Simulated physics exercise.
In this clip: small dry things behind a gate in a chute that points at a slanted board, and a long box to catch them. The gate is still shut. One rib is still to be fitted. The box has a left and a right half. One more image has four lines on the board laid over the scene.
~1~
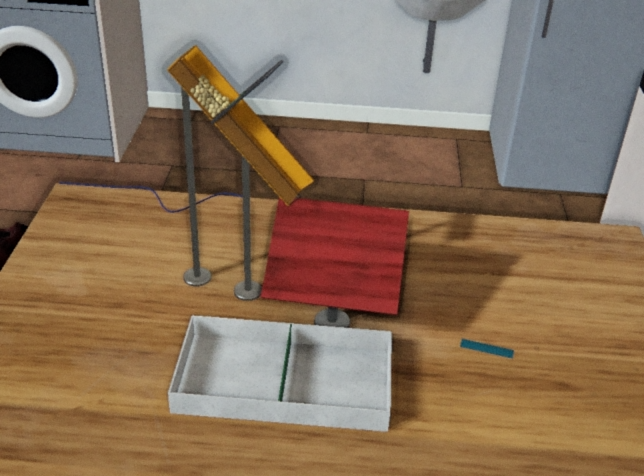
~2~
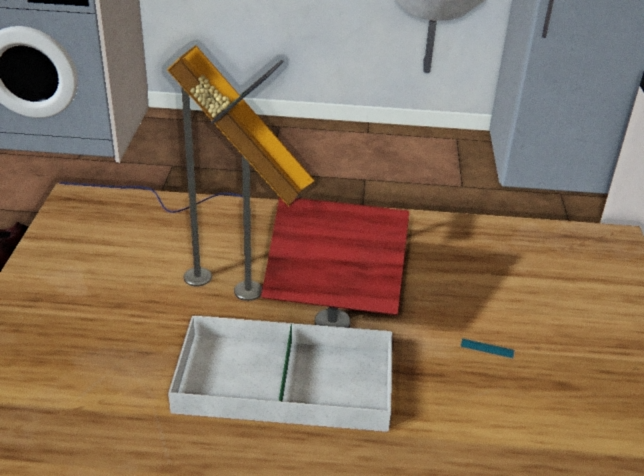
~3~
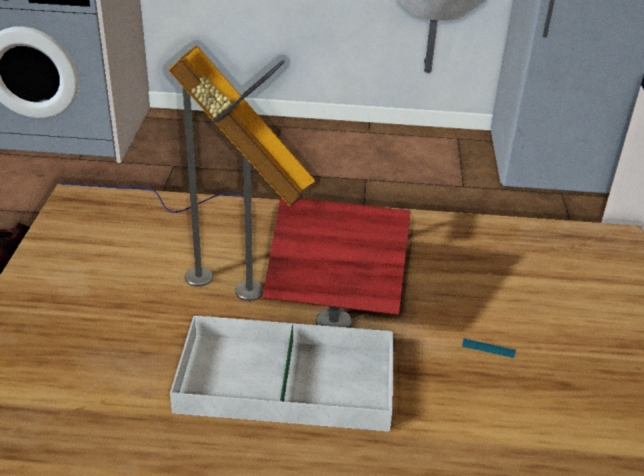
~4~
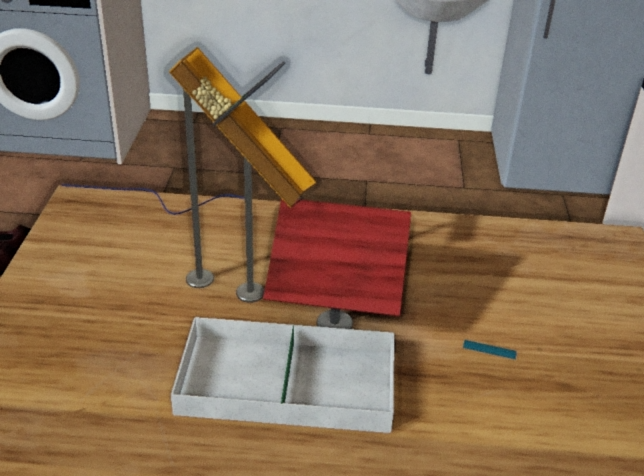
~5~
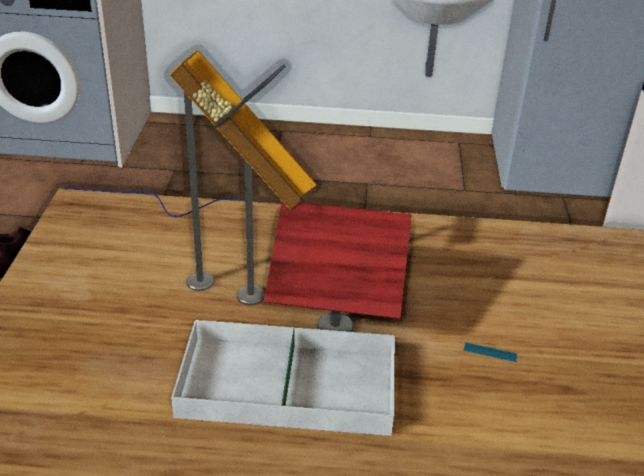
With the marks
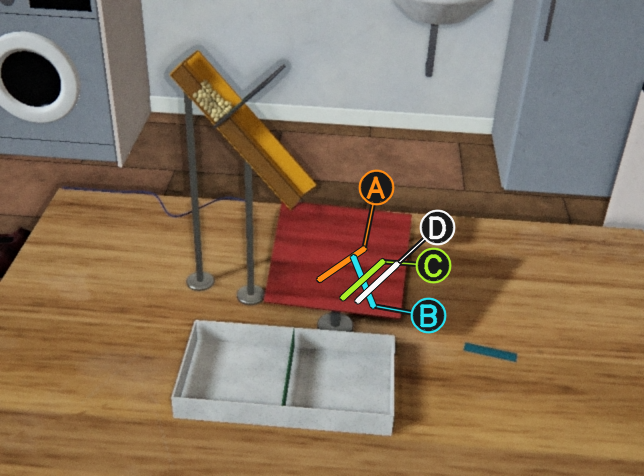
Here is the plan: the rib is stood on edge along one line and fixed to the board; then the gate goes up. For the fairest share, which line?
The answer is line A.
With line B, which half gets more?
More lands on the right.
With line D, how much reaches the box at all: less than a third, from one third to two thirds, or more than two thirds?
Line D gives more than two thirds.
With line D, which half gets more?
More lands on the right.
On the marked copy, line A from (363, 249) to (319, 279); line B from (353, 257) to (373, 305); line C from (382, 261) to (342, 297); line D from (397, 264) to (357, 300).
Choosing A, of what is caught, about two thirds in the left half, about a third in the right.
Choosing B, of what is caught, none in the left half, all in the right.
Choosing C, of what is caught, a stray few in the left half, nearly all in the right.
Choosing D, of what is caught, a stray few in the left half, nearly all in the right.
